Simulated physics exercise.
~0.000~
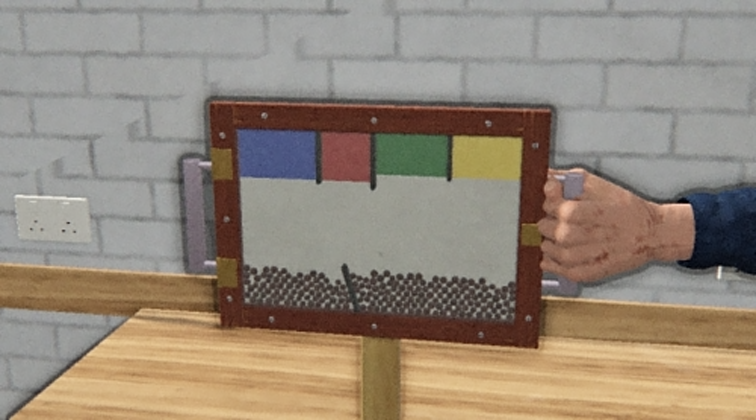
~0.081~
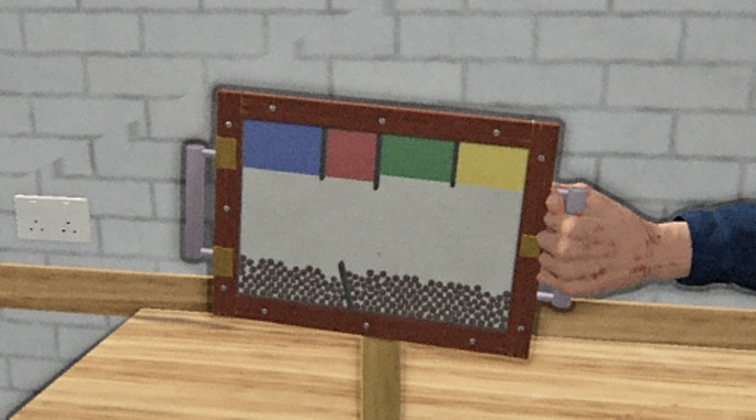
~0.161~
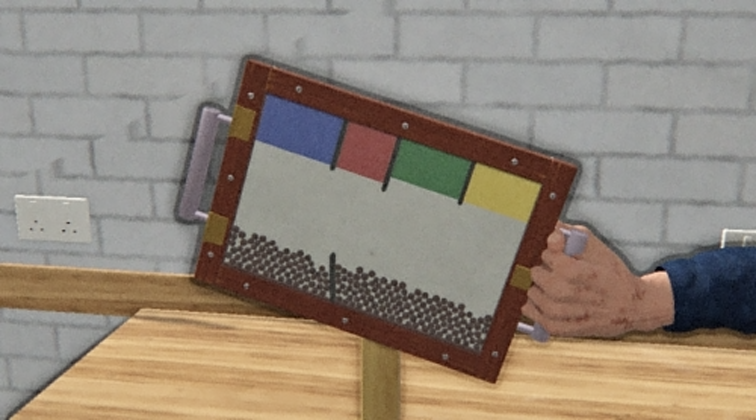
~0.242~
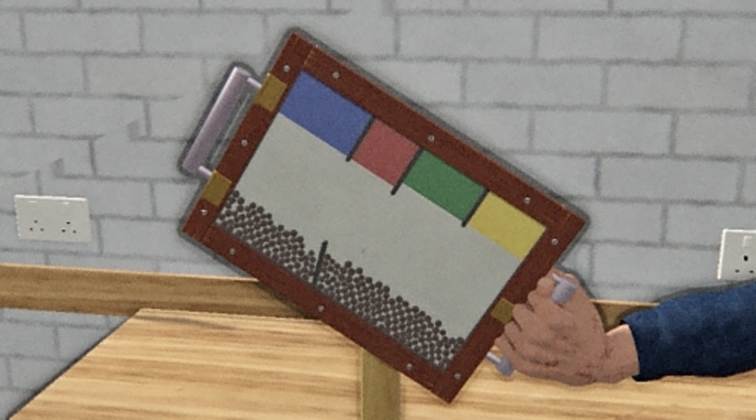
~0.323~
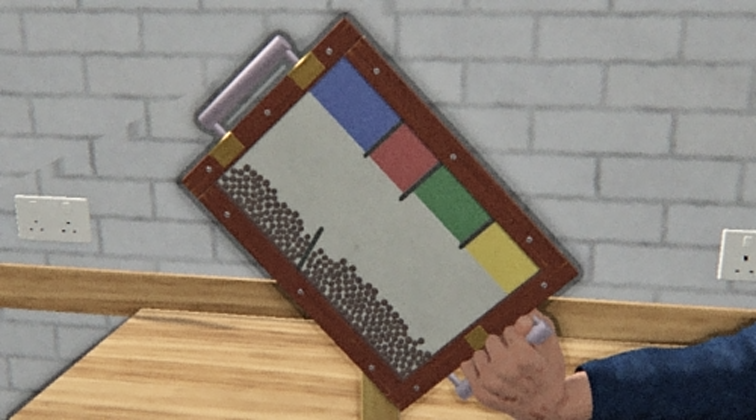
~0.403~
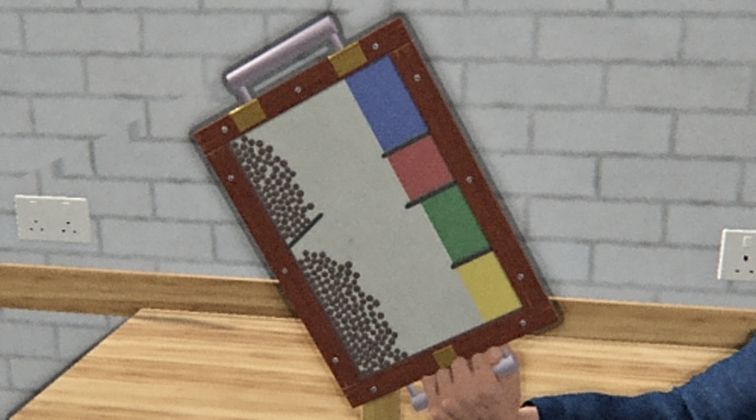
At first, a hand grips the right handle of a level framed box with blue, red, green and yellow pockets above a layer of small dark beads. The hand moves down, turning the box steadily clockwise until it stands steeply tilted, while the beads shift into two sloping heaps divided by a short partition.
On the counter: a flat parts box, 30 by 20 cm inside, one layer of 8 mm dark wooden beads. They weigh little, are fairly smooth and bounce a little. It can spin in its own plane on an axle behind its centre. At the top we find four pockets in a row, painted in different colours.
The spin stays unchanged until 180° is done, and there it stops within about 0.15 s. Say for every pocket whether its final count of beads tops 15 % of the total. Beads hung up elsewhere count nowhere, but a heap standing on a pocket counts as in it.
Yellow pocket: Does; green pocket: Does; blue pocket: Does not; red pocket: Does.
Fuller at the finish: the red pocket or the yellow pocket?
The bigger share lands in the yellow pocket.
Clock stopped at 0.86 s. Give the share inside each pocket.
Yellow pocket: 20; green pocket: 5; blue pocket: 0; red pocket: 15.
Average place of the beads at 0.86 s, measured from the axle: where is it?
The middle lies about 5 cm left of the axle and around 6 cm underneath.
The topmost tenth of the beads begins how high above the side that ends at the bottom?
It comes to around 7 cm.
After 0.63 s it has turned 102°, the beads' middle is 6 cm left of and 4 cm below the axle; inside pockets, nothing yet.
After 0.86 s it has turned 145°, the beads' middle is 5 cm left of and 6 cm below the axle; inside pockets, yellow 20 %, green 5 %, red 15 %.
After 1.12 s it has turned 180°, the beads' middle is 6 cm left of and 5 cm below the axle; inside pockets, yellow 25 %, green 10 %, blue 5 %, red 20 %.
At rest by 2.0 s, yellow 50 %, green 25 %, blue 5 %, red 20 %.
